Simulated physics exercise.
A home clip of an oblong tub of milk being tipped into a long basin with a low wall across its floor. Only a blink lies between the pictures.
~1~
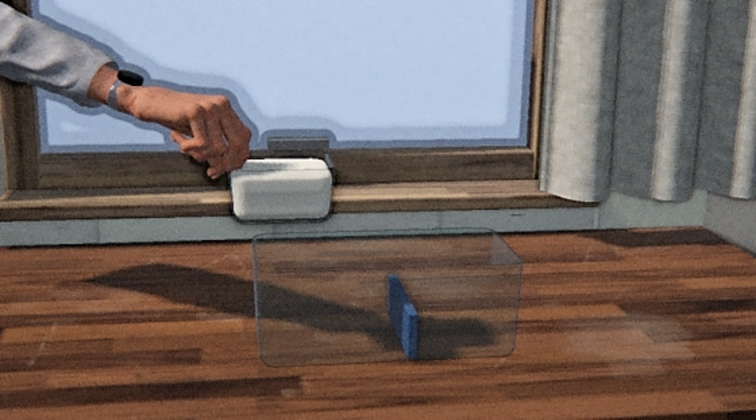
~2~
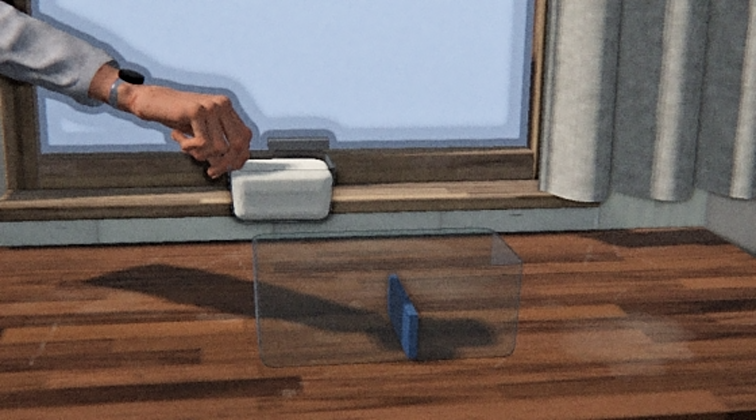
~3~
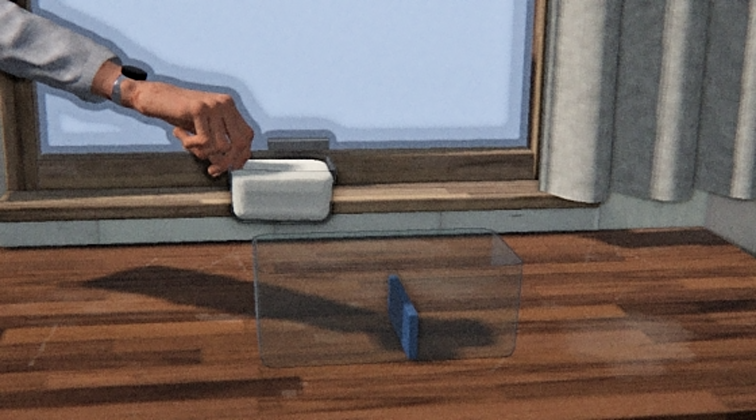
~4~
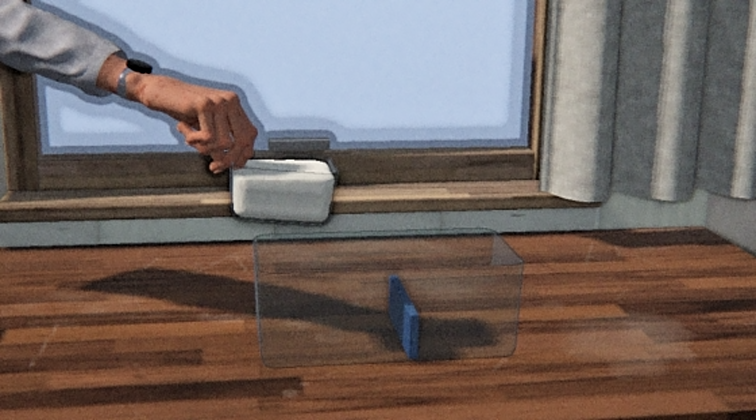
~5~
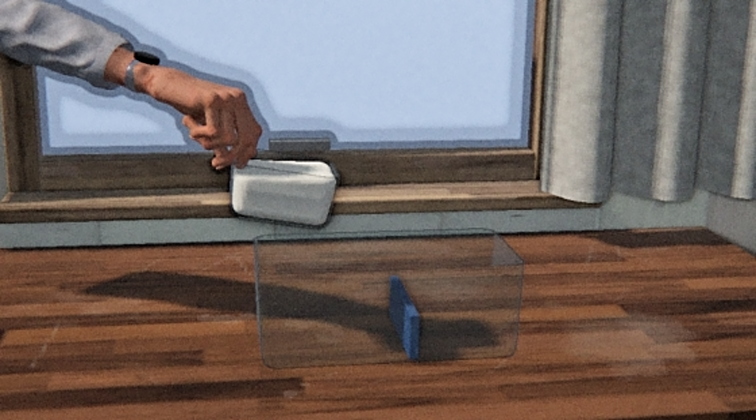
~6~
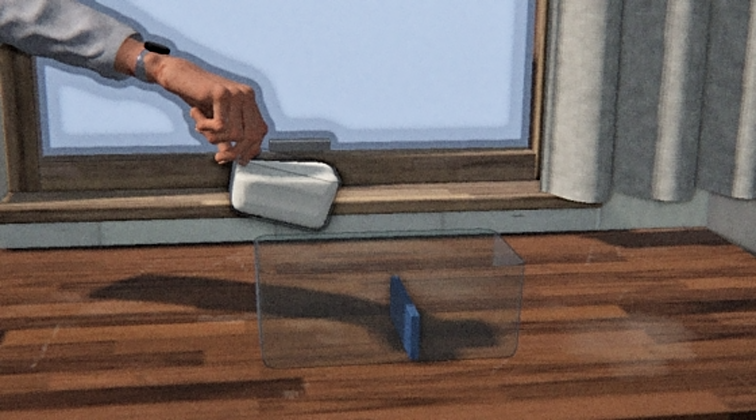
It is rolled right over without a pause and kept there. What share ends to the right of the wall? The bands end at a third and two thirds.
In the end not even a third is right of the wall.
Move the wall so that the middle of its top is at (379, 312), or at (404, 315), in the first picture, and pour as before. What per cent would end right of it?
First some 45, then 10 per cent.
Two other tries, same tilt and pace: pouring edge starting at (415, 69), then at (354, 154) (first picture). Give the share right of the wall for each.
Near 90 % and 35 %.
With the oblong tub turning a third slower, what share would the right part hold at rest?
Close to 0 per cent.
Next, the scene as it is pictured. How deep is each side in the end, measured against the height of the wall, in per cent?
The left part 40 per cent, the right part 0.
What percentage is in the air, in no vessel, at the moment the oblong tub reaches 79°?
Some 30 per cent.
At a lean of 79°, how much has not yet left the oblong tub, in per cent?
Roughly 35 in a hundred.
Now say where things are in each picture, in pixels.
In the first frame, it leans 0°; its right rim is at (331, 161); the milk meets the walls at (231, 169) and (329, 167); the long basin's rim runs from (255, 254) to (507, 246); the wall's top is at (402, 295).
In the second frame, it leans 1°; its right rim is at (331, 162); the milk meets the walls at (231, 169) and (329, 168).
In the third frame, it leans 2°; its right rim is at (332, 164); the milk meets the walls at (232, 169) and (330, 169).
In the fourth frame, it leans 6°; its right rim is at (334, 167); the milk meets the walls at (233, 169) and (331, 169).
In the fifth frame, it leans 10°; its right rim is at (335, 171); the milk meets the walls at (234, 169) and (333, 170).
In the sixth frame, it leans 15°; its right rim is at (337, 176); the milk meets the walls at (236, 170) and (335, 171).
A moment on, the oblong tub is tipped on its side and 33 per cent is still to pour, 38 is left of the wall and 0 right of it.
Next, the oblong tub is tipped right over and 3 per cent is still to pour, 93 is left of the wall and 1 right of it.
Then the oblong tub is tipped right over and 0 per cent is still to pour, 97 is left of the wall and 2 right of it.
Later the oblong tub is tipped right over and 0 per cent is still to pour, 97 is left of the wall and 2 right of it.
In the end 97 per cent lies left of the wall, 2 right of it and 1 outside.
